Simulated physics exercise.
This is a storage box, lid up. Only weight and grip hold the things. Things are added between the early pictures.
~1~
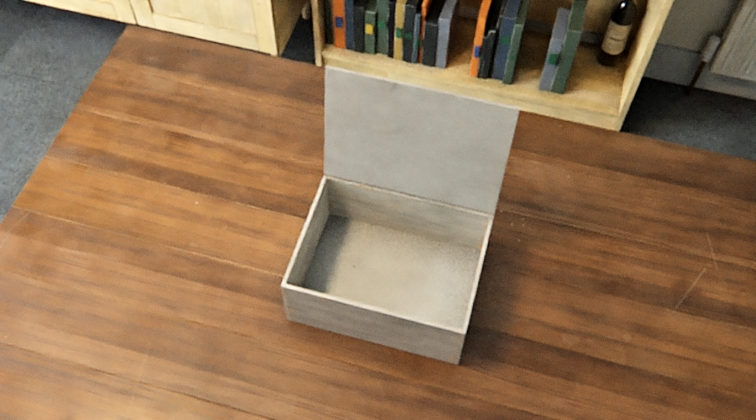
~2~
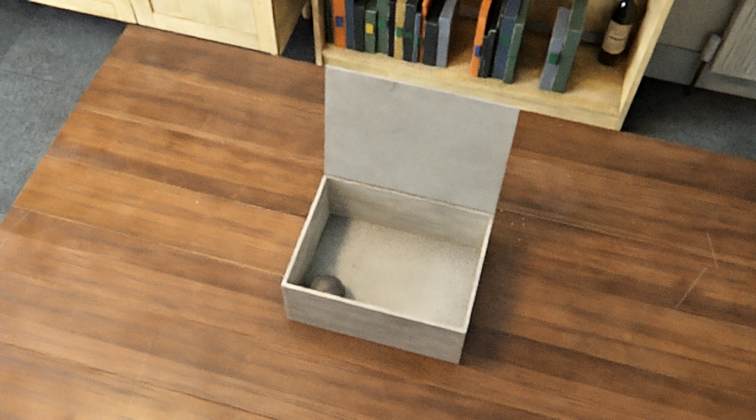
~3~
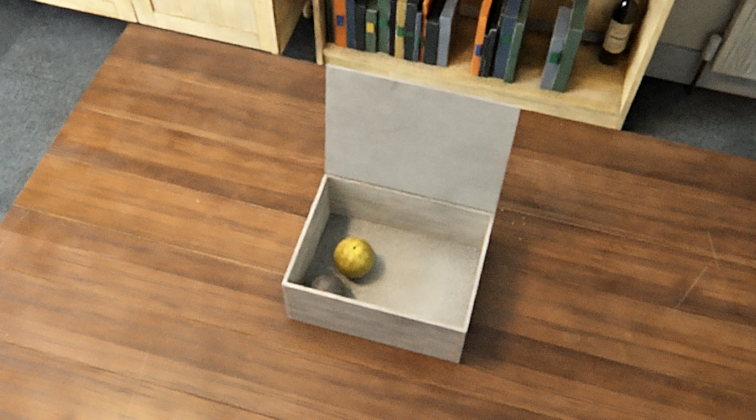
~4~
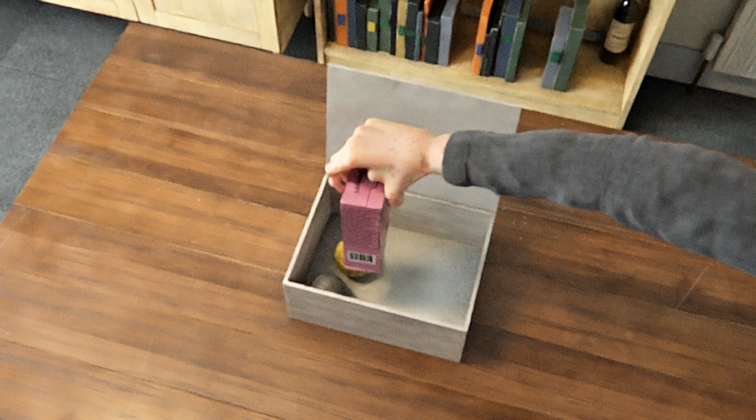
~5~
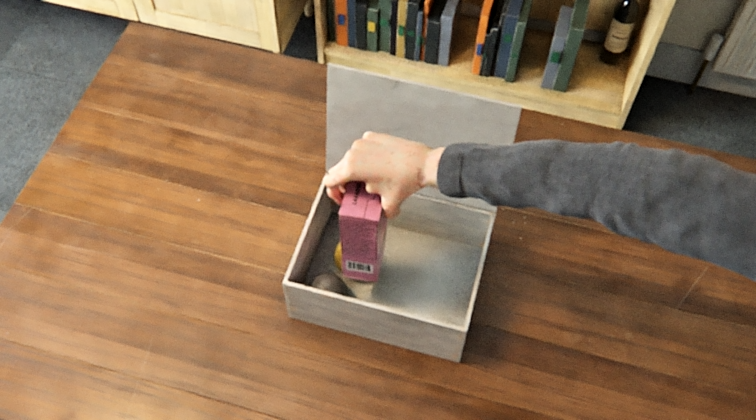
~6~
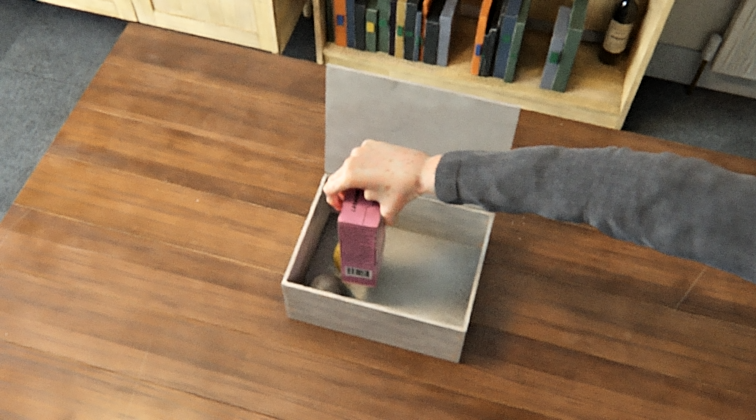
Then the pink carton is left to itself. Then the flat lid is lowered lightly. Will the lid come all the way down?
In the end the lid shuts flat.
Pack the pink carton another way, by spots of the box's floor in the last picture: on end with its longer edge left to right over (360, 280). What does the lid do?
Then it sits on the rim.
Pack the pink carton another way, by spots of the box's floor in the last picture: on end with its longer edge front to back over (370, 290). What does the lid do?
Then it closes.
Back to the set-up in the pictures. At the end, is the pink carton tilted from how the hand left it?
It tips.
Then, 0.40 s after the last picture, pink carton tipped 54° from how it was near (383, 268); yellow apple rolled about its own width.
Then, 1.10 s after the last picture, lid starting down; pink carton on its side near (405, 276); yellow apple rolled about its own width; grey ball rolled a little.
Then, 1.60 s after the last picture, lid 57° above the rim; pink carton on its side near (405, 276); yellow apple rolled about its own width; grey ball rolled a little.
Then, 1.90 s after the last picture, lid 21° above the rim; pink carton on its side near (405, 276); yellow apple rolled about its own width; grey ball rolled a little.
At rest, lid shut; tipped over in the box, pink carton; moved from the start, yellow apple; grey ball in place. Seen from the same camera at the end, pink carton near (405, 276).
